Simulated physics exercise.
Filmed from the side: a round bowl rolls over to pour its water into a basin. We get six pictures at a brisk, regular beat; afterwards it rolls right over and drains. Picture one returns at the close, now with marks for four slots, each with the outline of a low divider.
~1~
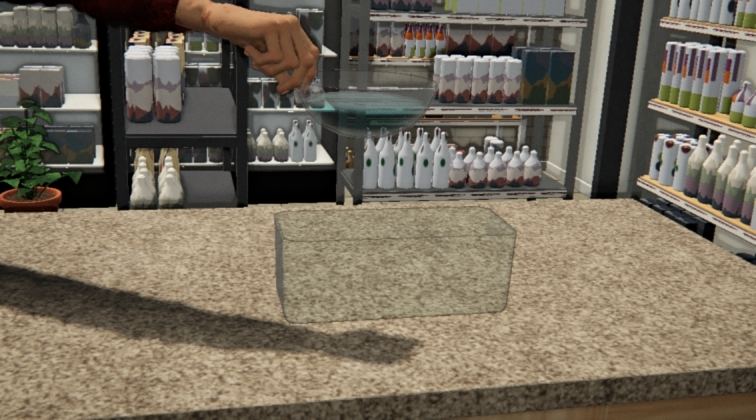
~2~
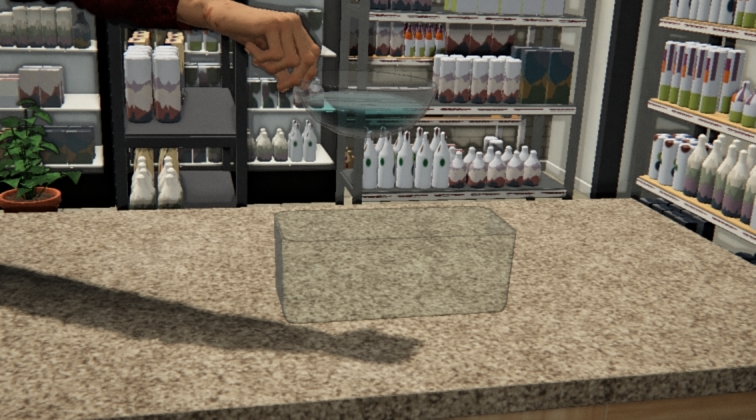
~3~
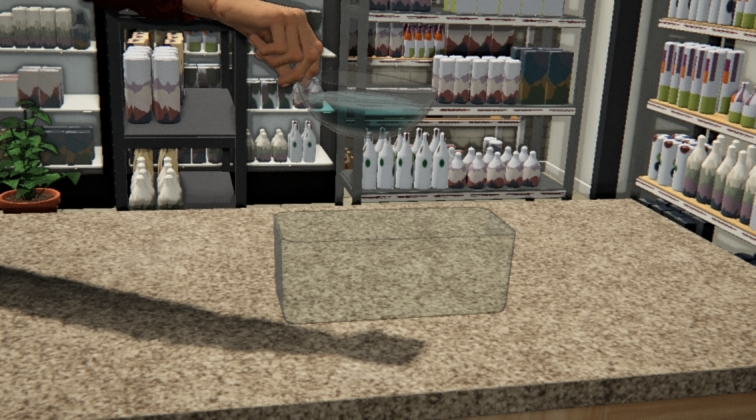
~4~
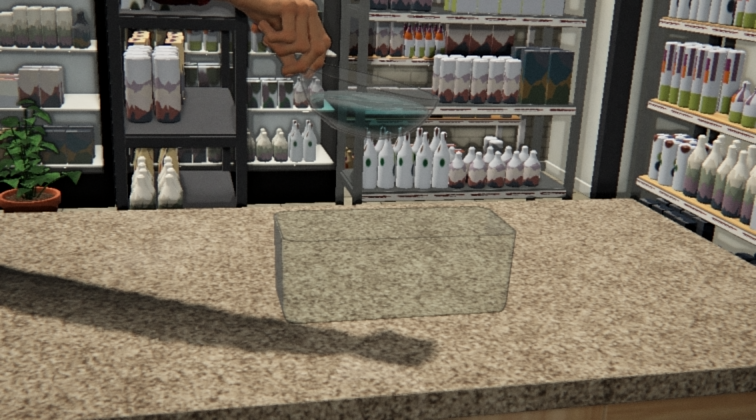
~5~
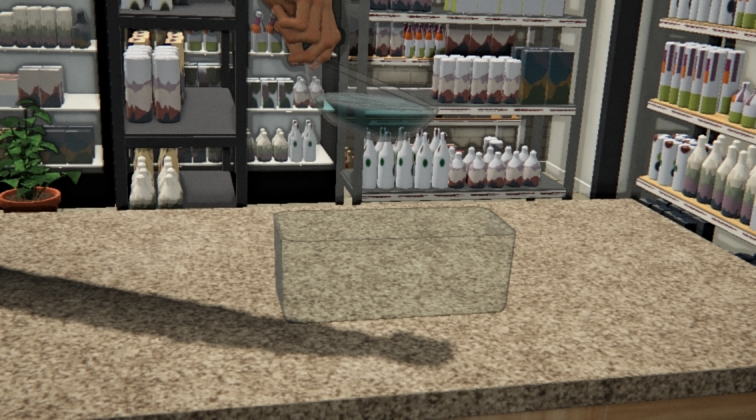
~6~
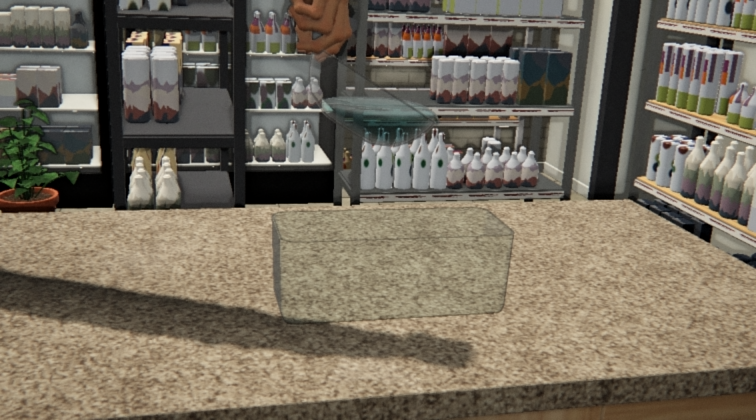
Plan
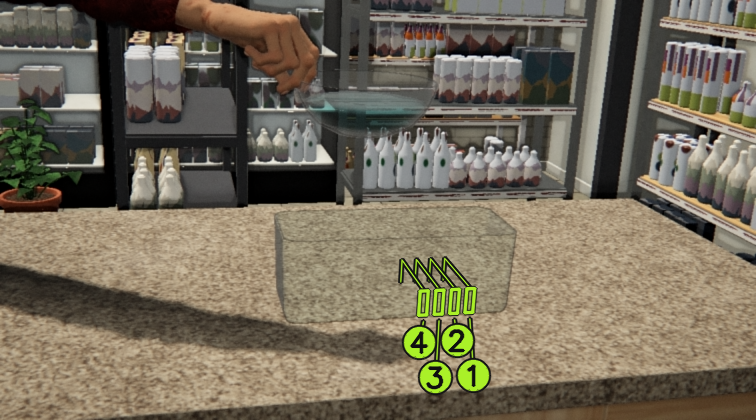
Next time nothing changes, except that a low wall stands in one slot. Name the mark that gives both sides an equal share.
2 works best here.
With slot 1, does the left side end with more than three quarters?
No, it does not.
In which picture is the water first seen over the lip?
In picture 6.
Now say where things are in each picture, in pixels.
The first frame shows upright, lip at (433, 80); basin from (283, 322) to (505, 310); nothing has left yet.
The second frame shows upright, lip at (432, 81); nothing has left yet.
The third frame shows tipped about 5°, lip at (433, 87); nothing has left yet.
The fourth frame shows tipped about 12°, lip at (435, 94); nothing has left yet.
The fifth frame shows tipped about 20°, lip at (434, 105); nothing has left yet.
The sixth frame shows tipped about 31°, lip at (431, 118); water is over the lip, down to (431, 118).
In lime, 1 at (469, 318); 2 at (454, 319); 3 at (439, 320); 4 at (423, 321).
If 1 is chosen, about 64 % ends left of the wall and 34 % right of it.
If 2 is chosen, about 50 % ends left of the wall and 49 % right of it.
If 3 is chosen, about 35 % ends left of the wall and 64 % right of it.
If 4 is chosen, about 22 % ends left of the wall and 77 % right of it.
